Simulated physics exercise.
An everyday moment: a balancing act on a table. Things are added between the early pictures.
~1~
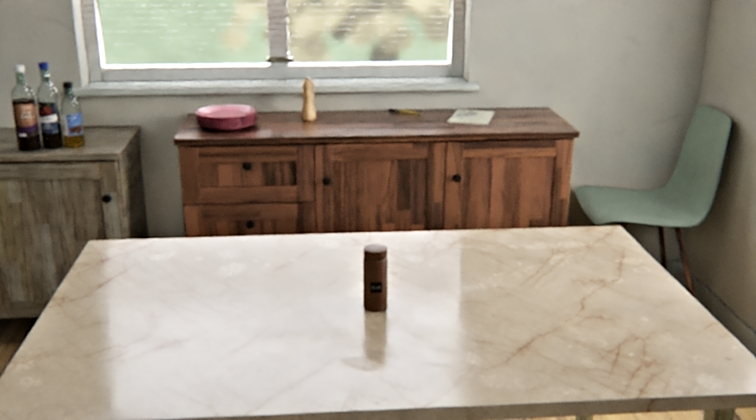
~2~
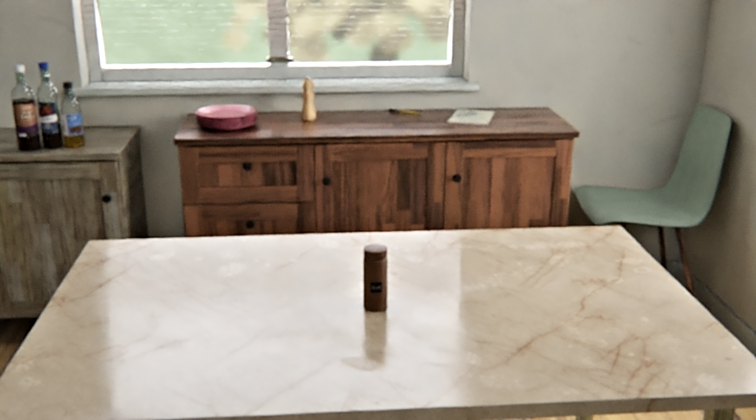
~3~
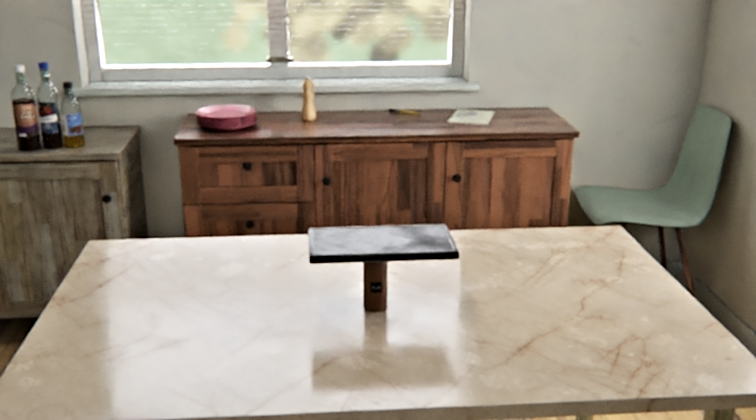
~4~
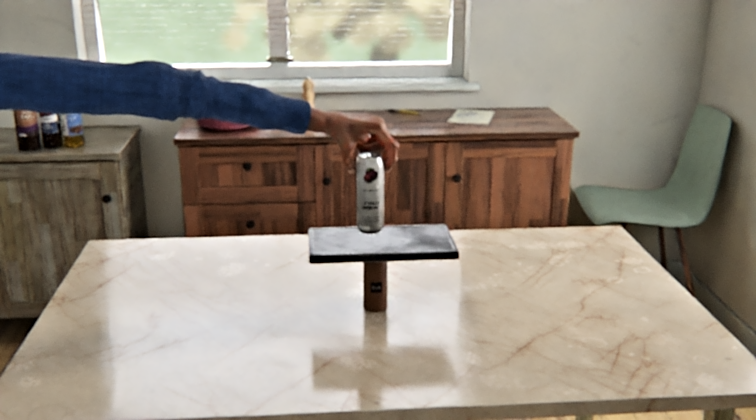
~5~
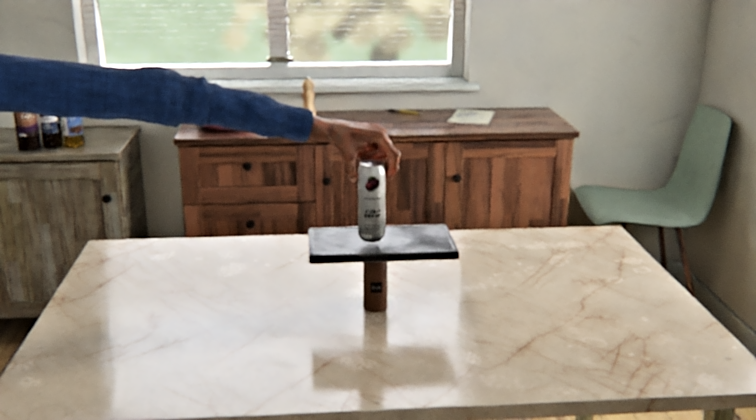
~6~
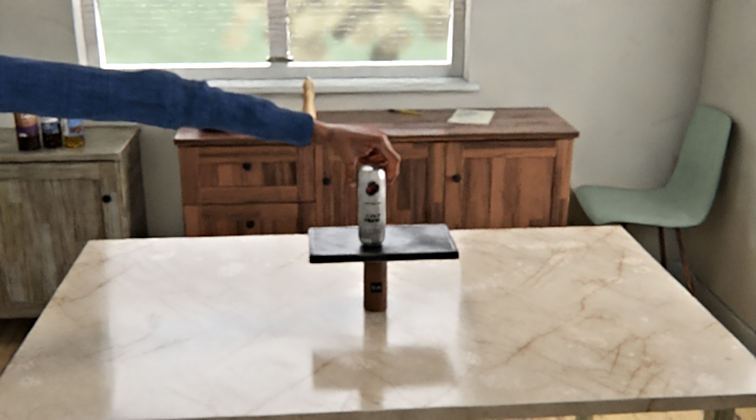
The video shows a brown shaker standing on a marble table, then a dark flat board resting on top of it. A hand in a blue sleeve reaches in from the left and lowers a white can onto the board.
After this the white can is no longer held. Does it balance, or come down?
As it turns out, it keeps its balance.
Then, 0.30 s on from there, no change.
Then, 0.70 s on from there, white can resting near (372, 206).
In the end, all 3 unmoved. At the end, from the last picture's camera, white can near (372, 206). The stack holds.
